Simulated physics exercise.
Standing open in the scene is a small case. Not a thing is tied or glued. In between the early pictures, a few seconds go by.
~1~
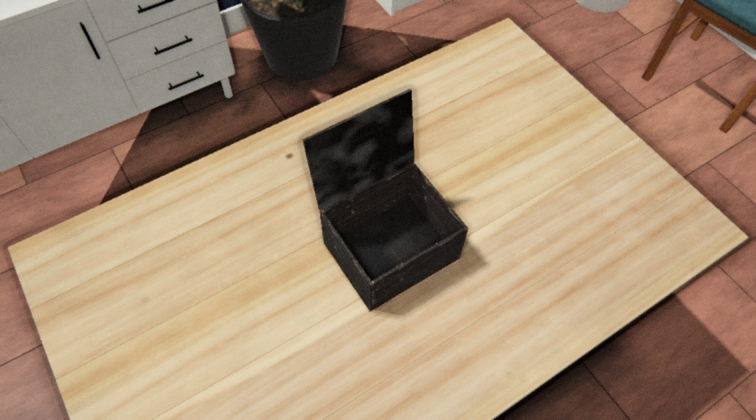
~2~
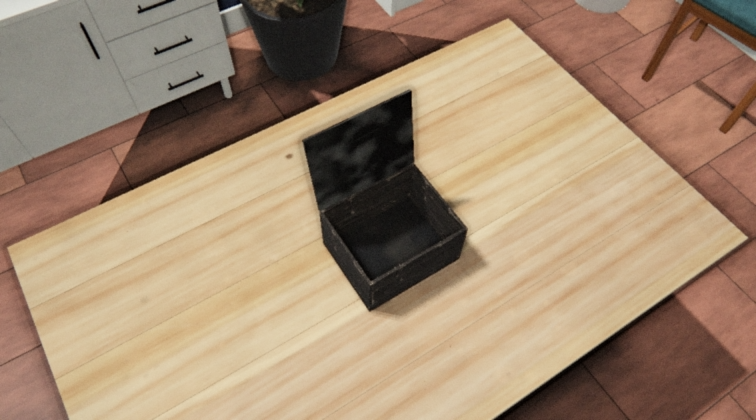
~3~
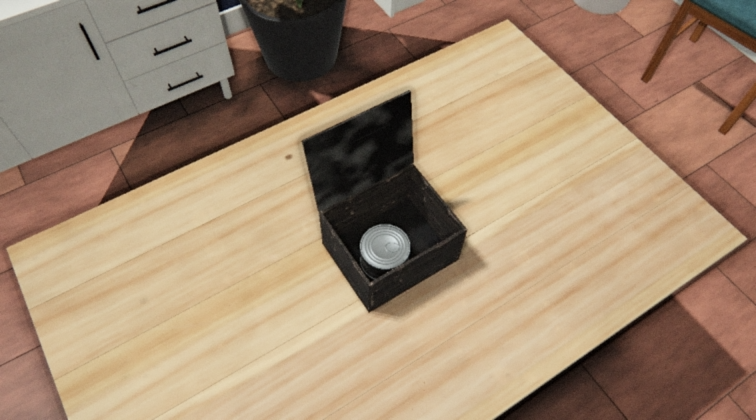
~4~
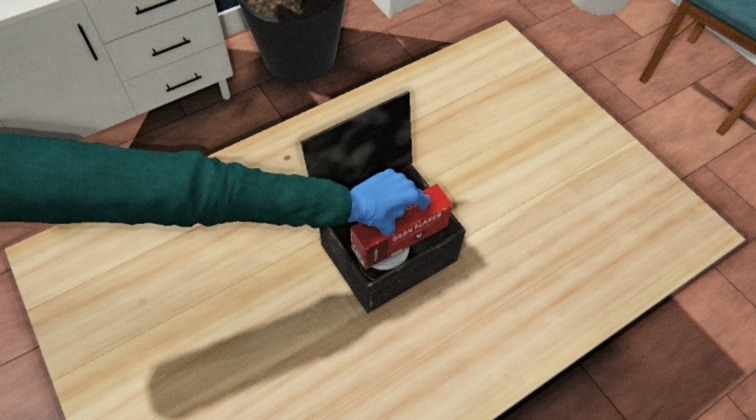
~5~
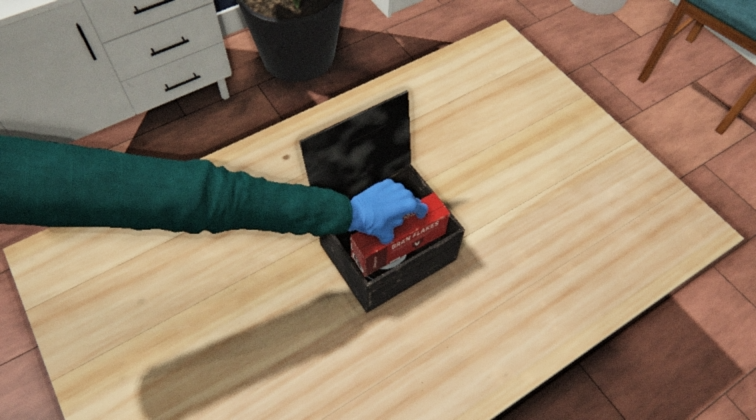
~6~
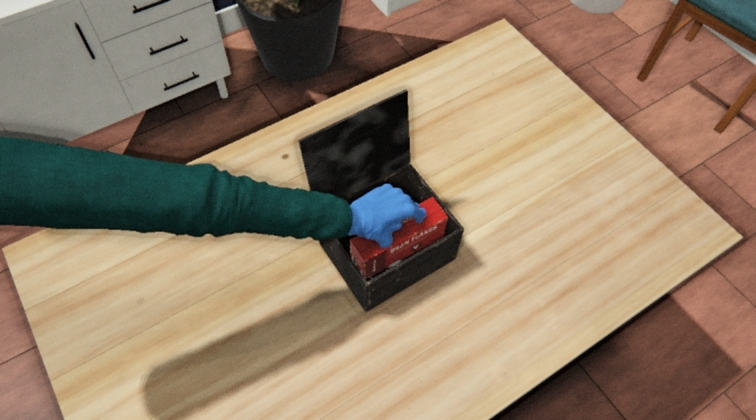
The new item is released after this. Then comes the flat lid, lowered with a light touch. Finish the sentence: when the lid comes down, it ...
... cannot close.
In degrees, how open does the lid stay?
The lid sits around 12° above the rim.
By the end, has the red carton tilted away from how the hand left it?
In the end, the red carton keeps its orientation.
Then, 1.10 s after the last picture, lid starting down.
Then, 1.50 s after the last picture, lid 66° above the rim.
Then, 1.80 s after the last picture, lid 45° above the rim.
Then, 2.10 s after the last picture, lid 20° above the rim.
At rest, lid 13° above the rim; both in place. Seen from the same camera at the end, red carton near (398, 239).
